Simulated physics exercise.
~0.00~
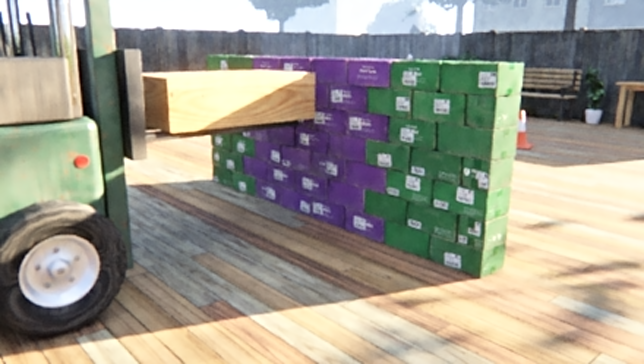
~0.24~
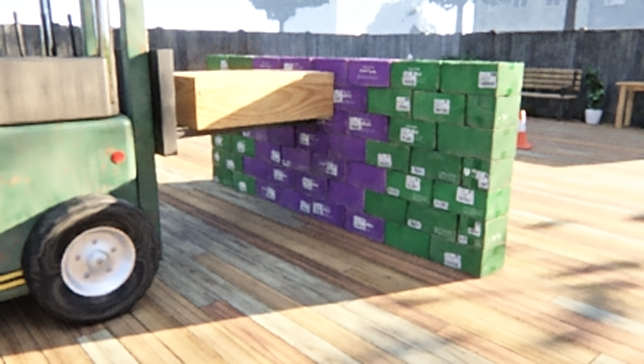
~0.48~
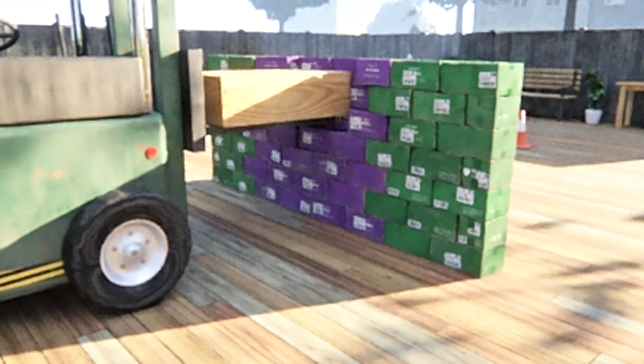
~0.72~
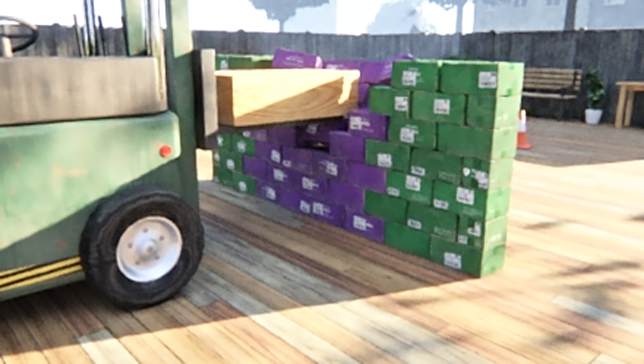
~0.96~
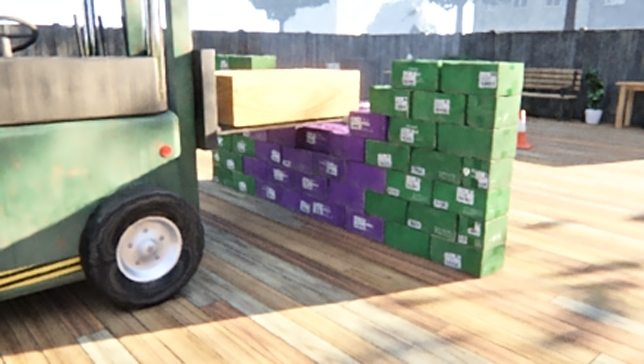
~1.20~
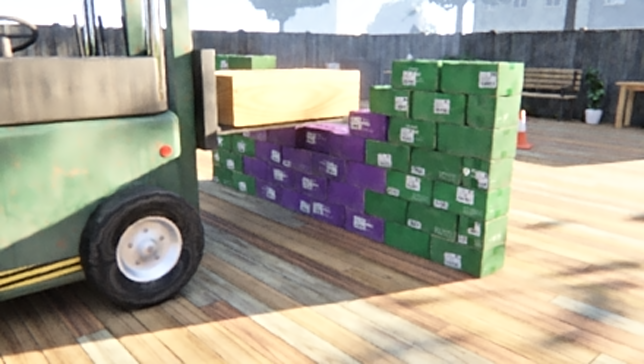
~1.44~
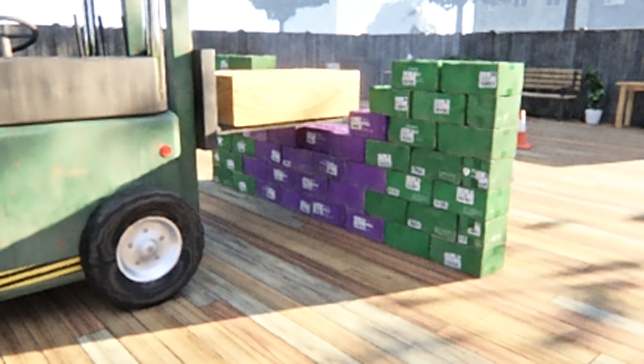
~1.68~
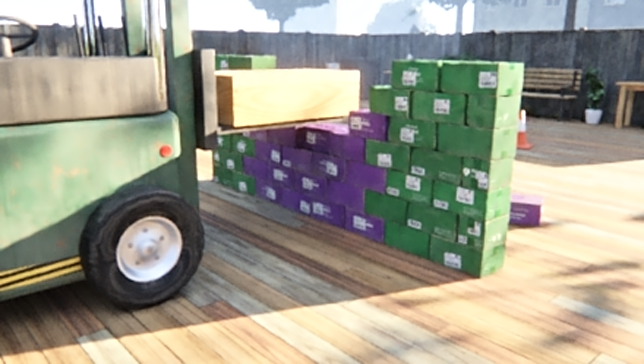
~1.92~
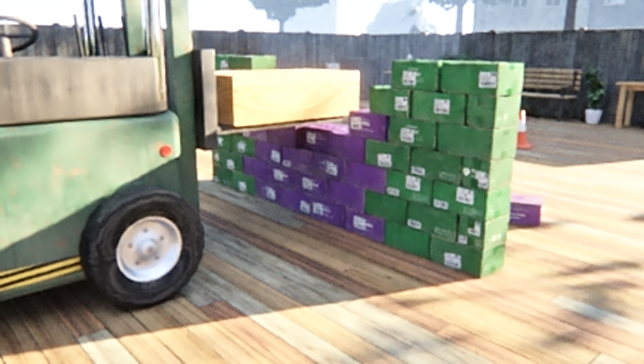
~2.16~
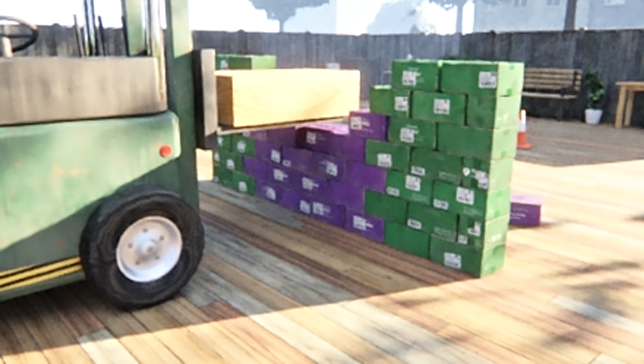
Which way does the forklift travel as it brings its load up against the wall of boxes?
The forklift moves to the right, then comes to a stop with its load at the wall.
Back yard with green forklift driving wooden load into box wall, knocking upper purple boxes off the far side, rest left standing.
